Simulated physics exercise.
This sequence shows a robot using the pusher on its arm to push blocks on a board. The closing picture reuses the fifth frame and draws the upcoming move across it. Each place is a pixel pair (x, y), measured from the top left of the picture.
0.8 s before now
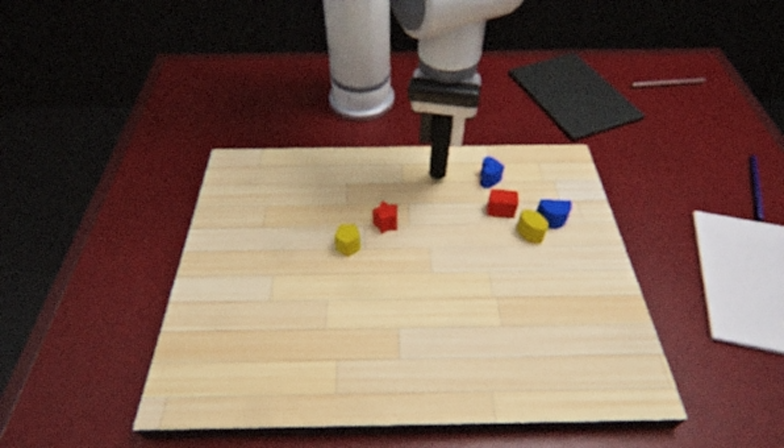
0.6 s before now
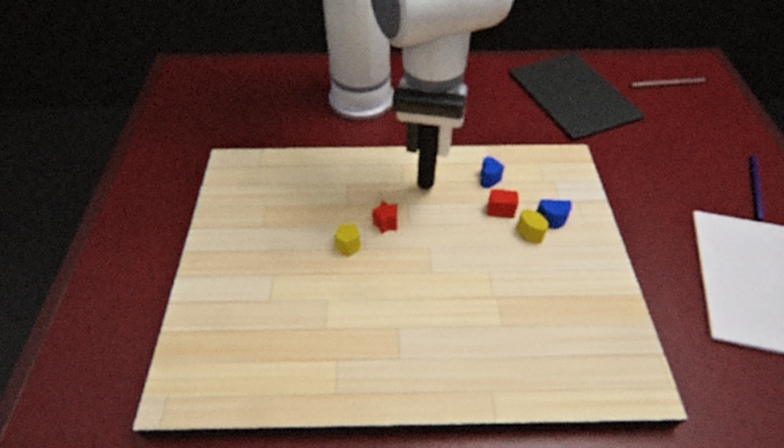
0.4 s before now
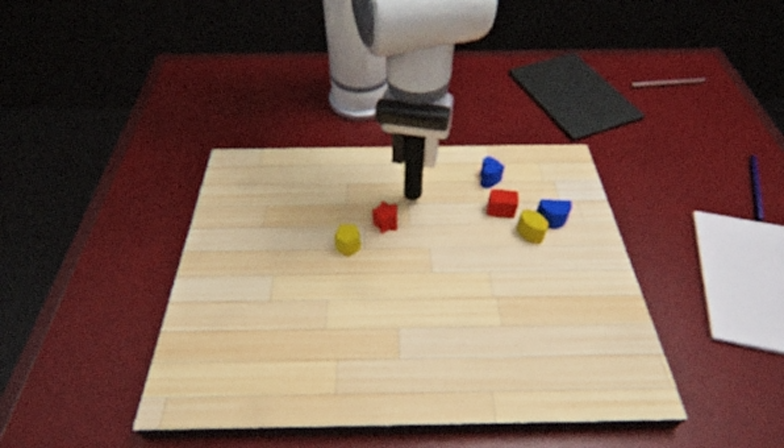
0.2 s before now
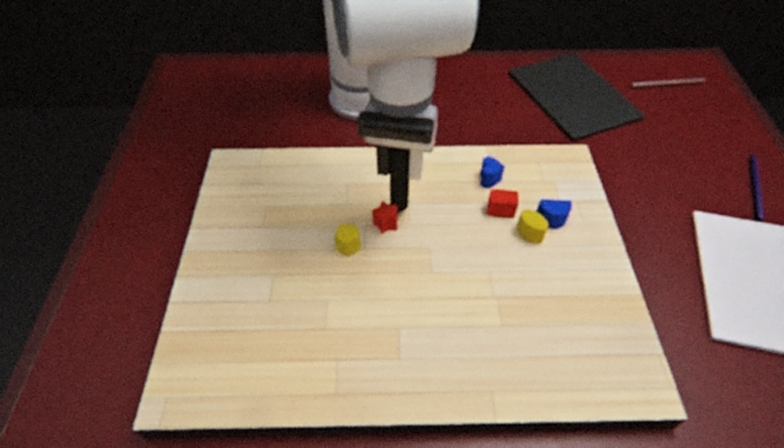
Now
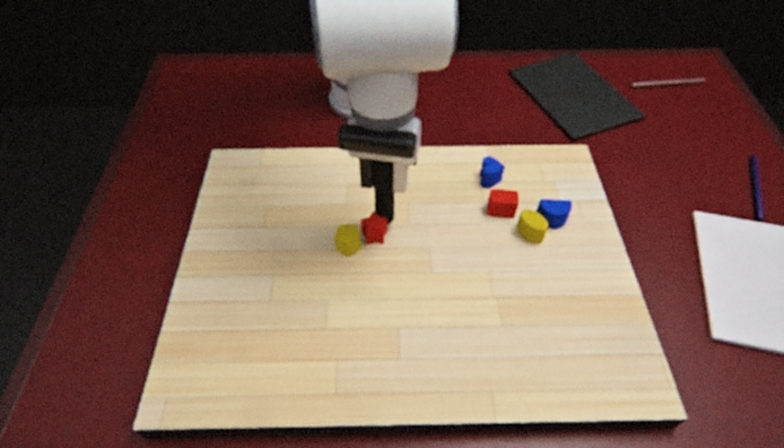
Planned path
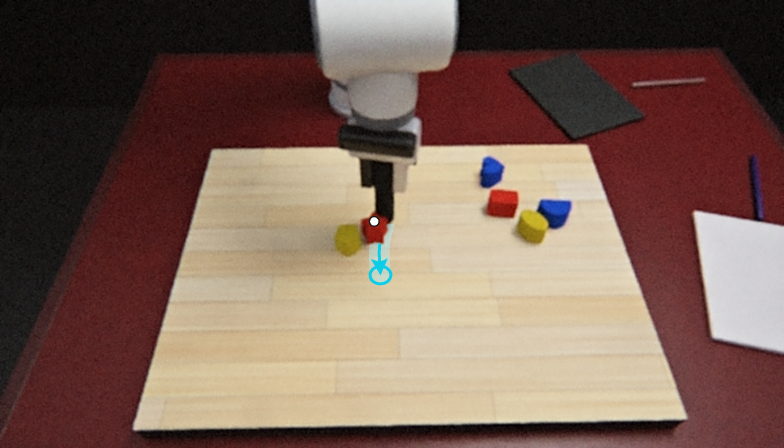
Robot arm moving left and toward the viewer over a wooden board, nudging a red star slightly toward a yellow block.
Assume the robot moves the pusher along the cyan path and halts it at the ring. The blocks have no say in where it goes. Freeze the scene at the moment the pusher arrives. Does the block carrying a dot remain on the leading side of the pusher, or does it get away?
The block carrying a dot won't stay at the front of the pusher.
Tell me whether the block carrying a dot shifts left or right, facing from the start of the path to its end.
Towards the right-hand side.
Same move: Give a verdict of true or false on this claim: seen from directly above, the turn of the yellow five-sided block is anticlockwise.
The claim does not hold.
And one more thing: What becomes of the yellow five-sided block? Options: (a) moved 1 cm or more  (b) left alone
Letter a.
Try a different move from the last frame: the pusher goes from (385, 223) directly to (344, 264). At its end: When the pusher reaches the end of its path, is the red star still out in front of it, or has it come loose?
At the end of the path, the pusher is still pushing the red star ahead of it.
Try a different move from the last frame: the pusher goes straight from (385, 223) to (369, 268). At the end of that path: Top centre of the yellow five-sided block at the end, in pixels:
Most likely (333, 240).
The line goes from (385, 223) via (379, 248), ending at (380, 275); the dot is on the red star.
What follows on the original path. Halfway along, pusher at (379, 243); yellow five-sided block at (339, 237), turned 15° clockwise; red star at (360, 244), turned 40° clockwise.
At the end, pusher at (380, 270); yellow five-sided block at (339, 237), turned 20° clockwise; red star at (356, 248), turned 55° clockwise.
